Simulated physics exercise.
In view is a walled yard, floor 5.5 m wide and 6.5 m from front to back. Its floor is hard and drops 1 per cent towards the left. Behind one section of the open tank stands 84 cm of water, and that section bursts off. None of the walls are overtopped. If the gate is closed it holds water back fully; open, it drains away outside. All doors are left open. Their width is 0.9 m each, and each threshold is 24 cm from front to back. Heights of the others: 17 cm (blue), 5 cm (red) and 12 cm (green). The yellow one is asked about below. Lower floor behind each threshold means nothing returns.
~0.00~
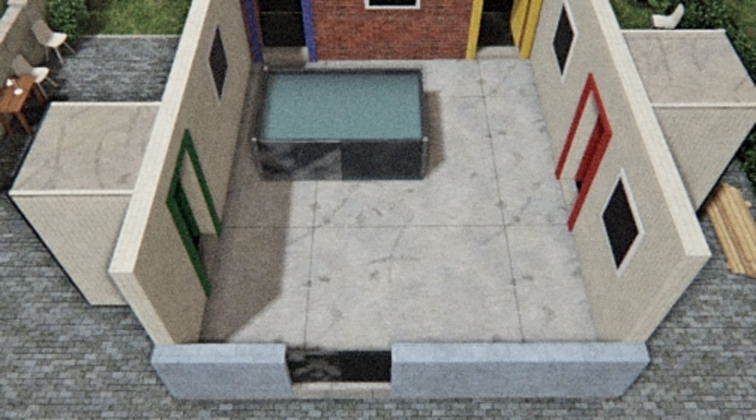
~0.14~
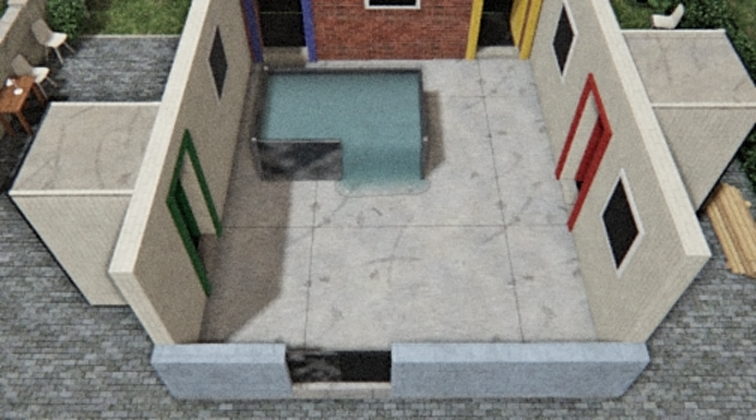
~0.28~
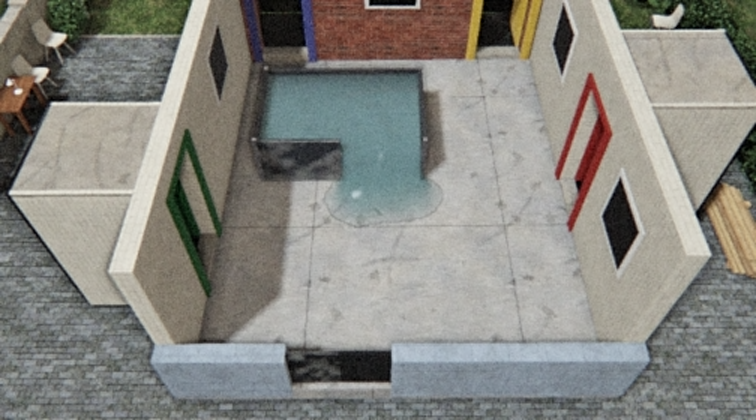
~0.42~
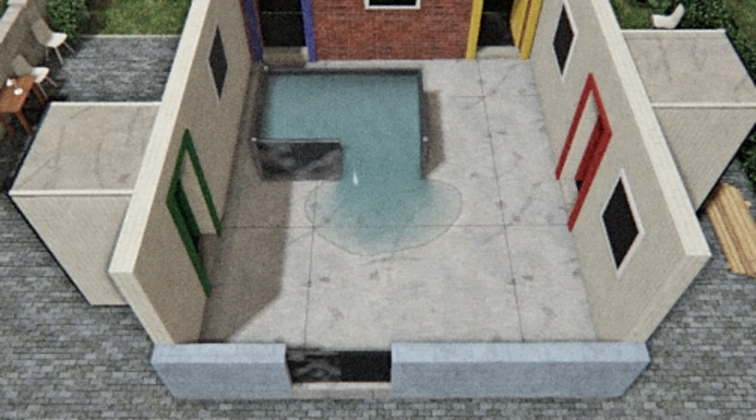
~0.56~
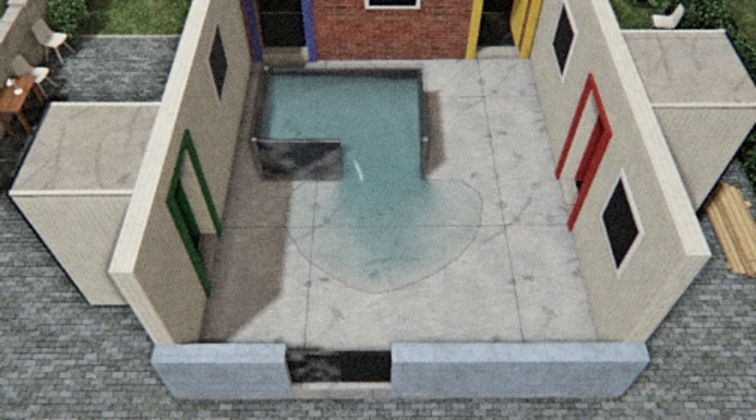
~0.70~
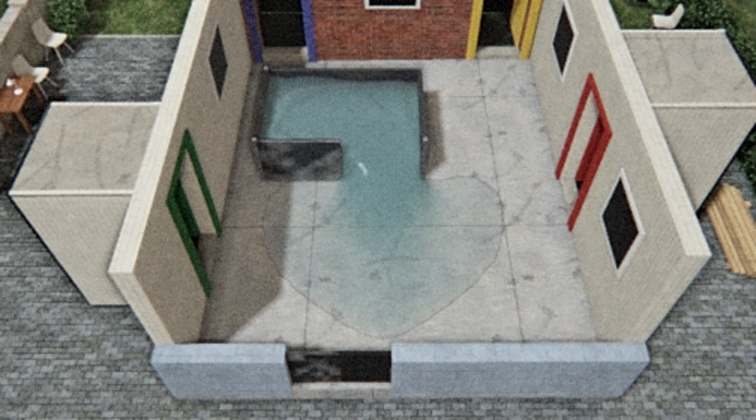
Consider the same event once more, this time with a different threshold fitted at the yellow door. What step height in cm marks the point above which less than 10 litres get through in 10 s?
The point is around 12 cm.
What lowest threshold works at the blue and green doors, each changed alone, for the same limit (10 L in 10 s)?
About 16 cm at blue and about 13.5 cm at green.
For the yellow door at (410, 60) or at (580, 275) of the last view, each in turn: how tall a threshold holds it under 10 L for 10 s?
First place around 11.0 cm, second around 20 cm.
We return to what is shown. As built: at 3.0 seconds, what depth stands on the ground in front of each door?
Blue door 0 cm, red door 3 cm, yellow door 0 cm, green door 12 cm.
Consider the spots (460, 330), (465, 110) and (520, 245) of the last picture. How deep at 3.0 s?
Close to 19, 0 and 2 cm, one after the other.
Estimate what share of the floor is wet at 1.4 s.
Roughly 45 percent.
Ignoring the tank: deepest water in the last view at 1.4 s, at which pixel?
Around pixel (402, 185).
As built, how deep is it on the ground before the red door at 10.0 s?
Some 6.5 centimetres.
After 1.4 s water covers 45 % of the floor, deepest (44 cm) near (402, 185); it has not reached the yellow door.
After 3.0 s water covers 50 % of the floor, deepest (37 cm) near (207, 372); it has not reached the yellow door.
After 10.0 s water covers 100 % of the floor, deepest (20 cm) near (264, 105); 9 cm at the yellow door, 19 litres in over its 11 cm threshold.
At the yellow door as built, the water arrived by 5.1 s and peaked near 15 cm at 5.8 s.
Run again over the same 10 s with other heights there, 36 litres in over 9.5 cm, 5 litres over 13 cm. The limit of 10 litres is kept from about 12 cm up.
